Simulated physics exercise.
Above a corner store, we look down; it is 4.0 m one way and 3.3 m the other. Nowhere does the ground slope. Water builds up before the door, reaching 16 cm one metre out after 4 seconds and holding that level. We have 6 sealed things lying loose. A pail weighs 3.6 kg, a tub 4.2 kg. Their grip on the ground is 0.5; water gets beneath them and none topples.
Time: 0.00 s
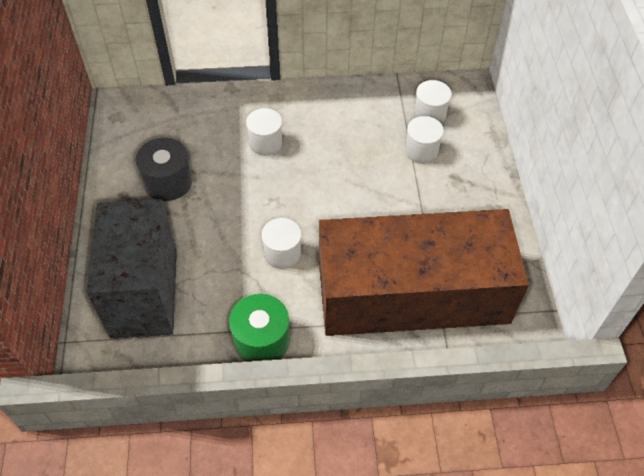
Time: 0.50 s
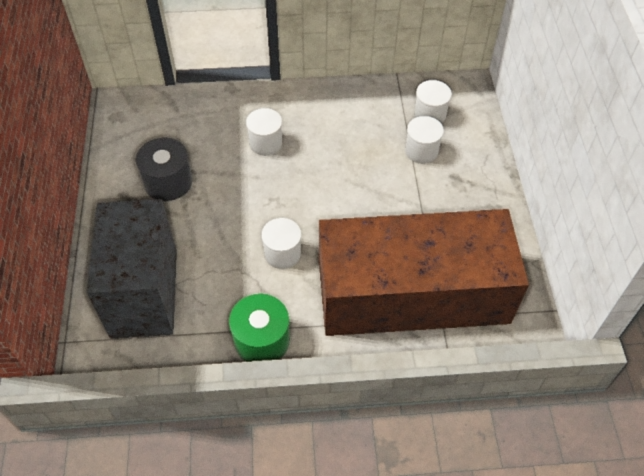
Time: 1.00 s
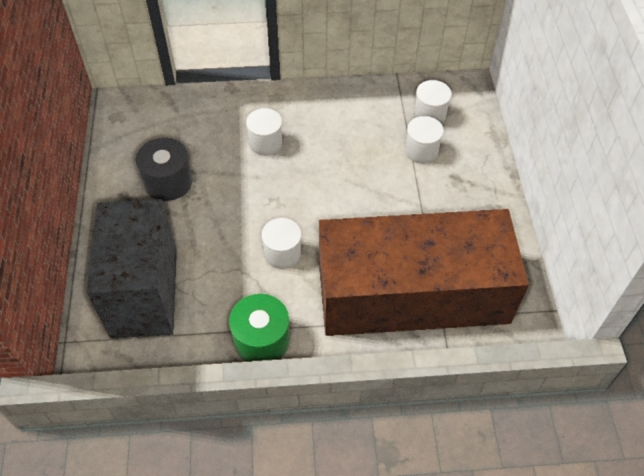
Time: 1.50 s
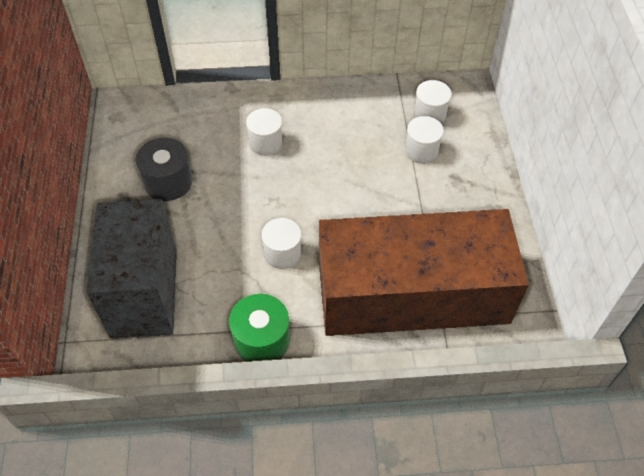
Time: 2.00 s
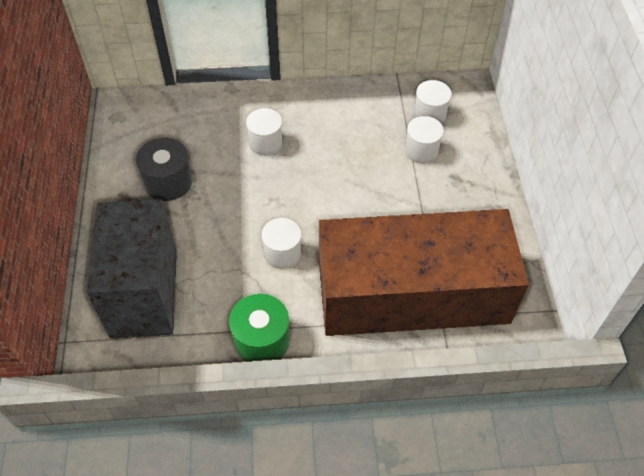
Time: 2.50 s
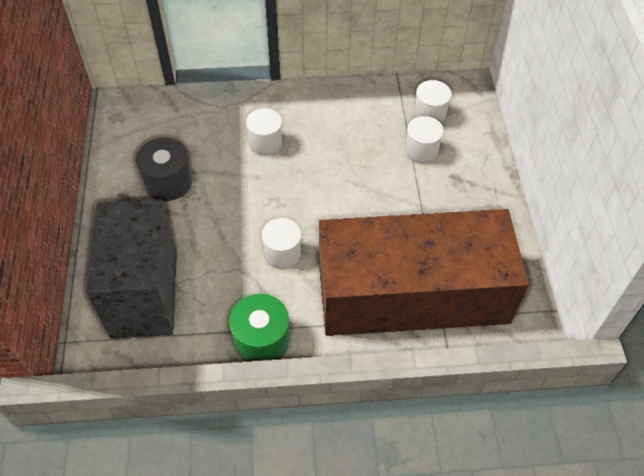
Walled shop corner seen from above, water slowly tinting the paving outside blue-grey and edging in at the doorway, tubs staying still.
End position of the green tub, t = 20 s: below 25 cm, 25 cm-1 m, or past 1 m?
It will likely make a small trip.
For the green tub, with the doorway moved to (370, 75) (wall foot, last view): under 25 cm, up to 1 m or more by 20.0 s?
So the green tub is well away by then.
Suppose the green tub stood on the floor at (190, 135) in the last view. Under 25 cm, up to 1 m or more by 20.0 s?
Result: It drifts a great deal.
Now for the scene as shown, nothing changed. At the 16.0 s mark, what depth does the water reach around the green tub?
Close to 13 centimetres.
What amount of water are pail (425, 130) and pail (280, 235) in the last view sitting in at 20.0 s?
Depth approx. 8 cm / 14 cm.
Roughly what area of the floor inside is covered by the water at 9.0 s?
Roughly 11.5 m2.
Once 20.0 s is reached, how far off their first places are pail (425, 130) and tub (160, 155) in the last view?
60 cm and 20 cm respectively.
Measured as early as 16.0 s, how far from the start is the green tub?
40 cm, give or take.
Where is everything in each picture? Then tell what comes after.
The first frame shows the green tub at (259, 320) rests on the ground; 0.0 m2 under water; 0 of 6 have shifted.
The second frame shows the green tub at (259, 320) rests on the ground; water covers 0.0 m2; 0 of 6 have shifted.
The third frame shows the green tub at (259, 320) rests on the ground; 0.0 m2 under water; 0 of 6 have shifted.
The fourth frame shows the green tub at (259, 320), on the bottom; 0.0 m2 under water; 0 of 6 have shifted.
The fifth frame shows the green tub at (259, 320) rests on the ground; 0.0 m2 under water; 0 of 6 have shifted.
The sixth frame shows the green tub at (259, 320) rests on the ground; water covers 0.2 m2; 0 of 6 have shifted.
After 4.0 s the green tub is near (259, 320), 0.0 m from its start, aground; 0 afloat.
After 9.0 s the green tub is near (308, 335), 0.4 m from its start, afloat; 3 afloat.
After 16.0 s the green tub is near (308, 331), 0.4 m from its start, afloat; 6 afloat.
After 20.0 s the green tub is near (308, 330), 0.4 m from its start, afloat; 6 afloat.
